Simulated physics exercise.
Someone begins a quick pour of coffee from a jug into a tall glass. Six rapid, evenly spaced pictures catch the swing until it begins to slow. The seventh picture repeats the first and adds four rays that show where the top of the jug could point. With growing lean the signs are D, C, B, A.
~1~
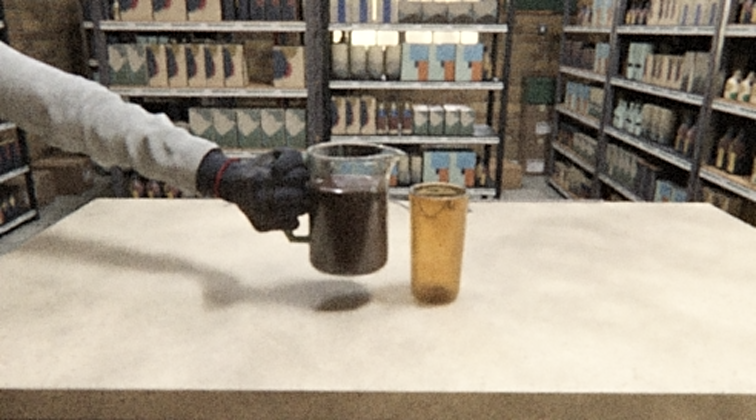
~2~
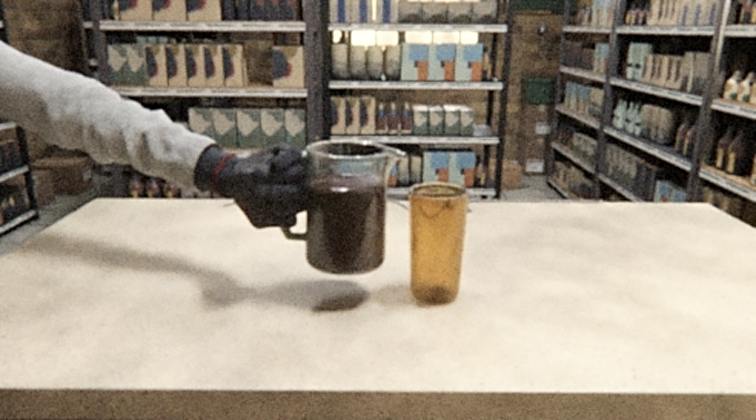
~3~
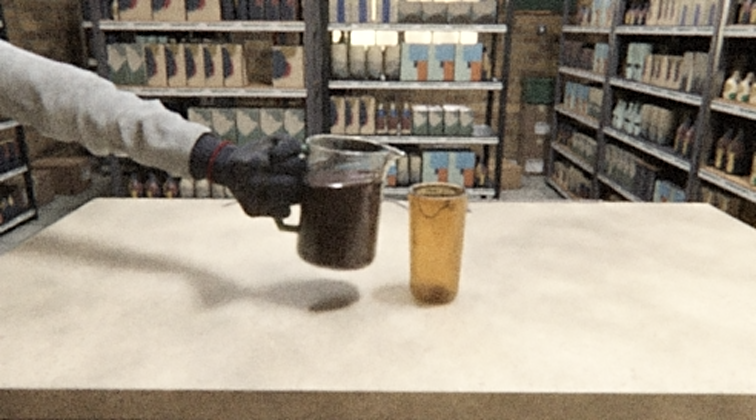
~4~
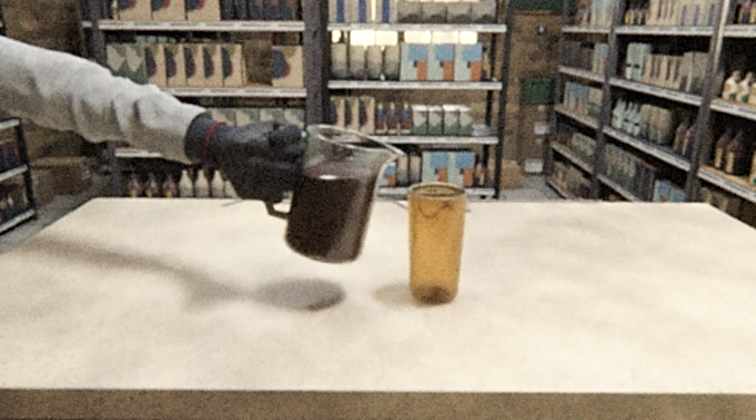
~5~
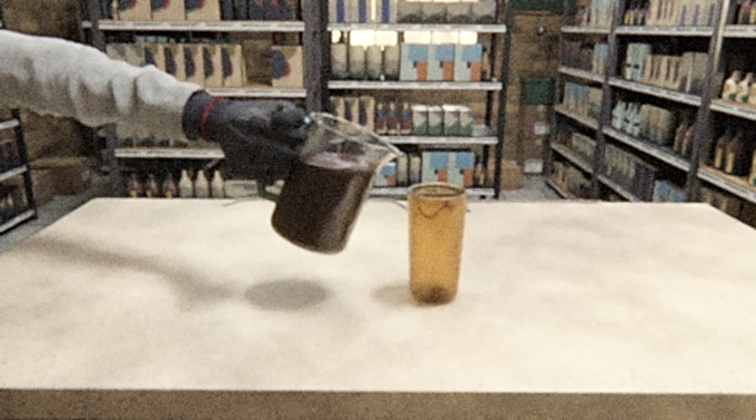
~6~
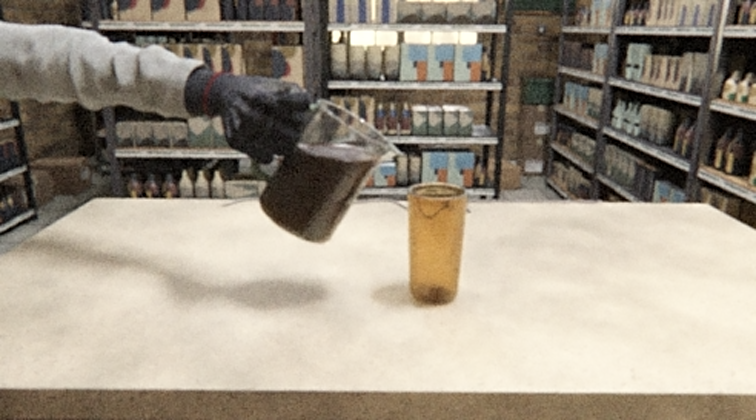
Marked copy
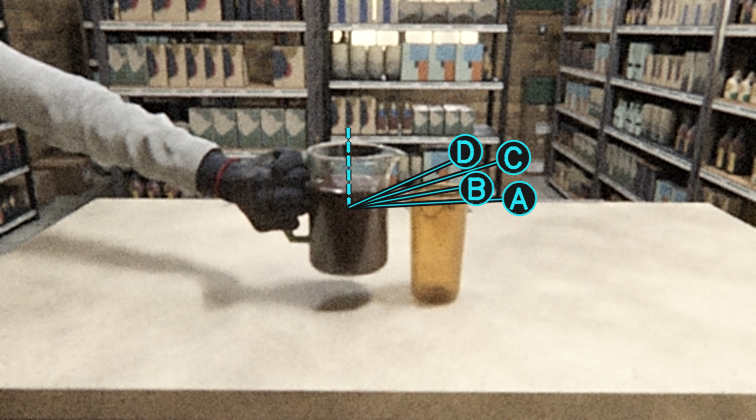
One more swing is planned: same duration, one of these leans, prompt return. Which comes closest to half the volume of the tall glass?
Go for D.
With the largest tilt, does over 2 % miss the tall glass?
Yes, it does.
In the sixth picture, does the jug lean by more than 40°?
No.
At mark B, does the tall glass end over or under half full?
Over half.
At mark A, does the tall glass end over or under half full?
Over.
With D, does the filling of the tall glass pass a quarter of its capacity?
Yes, it does.
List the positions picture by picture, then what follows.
Upright, lip at (402, 153); rim of the tall glass round (439, 190); nothing has left yet, in the first picture.
Upright, lip at (402, 153); nothing has left yet, in the second picture.
Tipped about 6°, lip at (401, 153); nothing has left yet, in the third picture.
Tipped about 13°, lip at (400, 153); nothing has left yet, in the fourth picture.
Tipped about 22°, lip at (399, 153); nothing has left yet, in the fifth picture.
Tipped about 31°, lip at (399, 153); nothing has left yet, in the sixth picture.
On the marked copy, A at (502, 199); B at (458, 188); C at (497, 162); D at (451, 161).
With A, the tall glass ends with about 93 % of what it can hold; 17 % of the coffee is spilt.
With B, the tall glass ends with about 89 % of what it can hold; 6 % of the coffee is spilt.
With C, the tall glass ends with about 73 % of what it can hold.
With D, the tall glass ends with about 49 % of what it can hold.
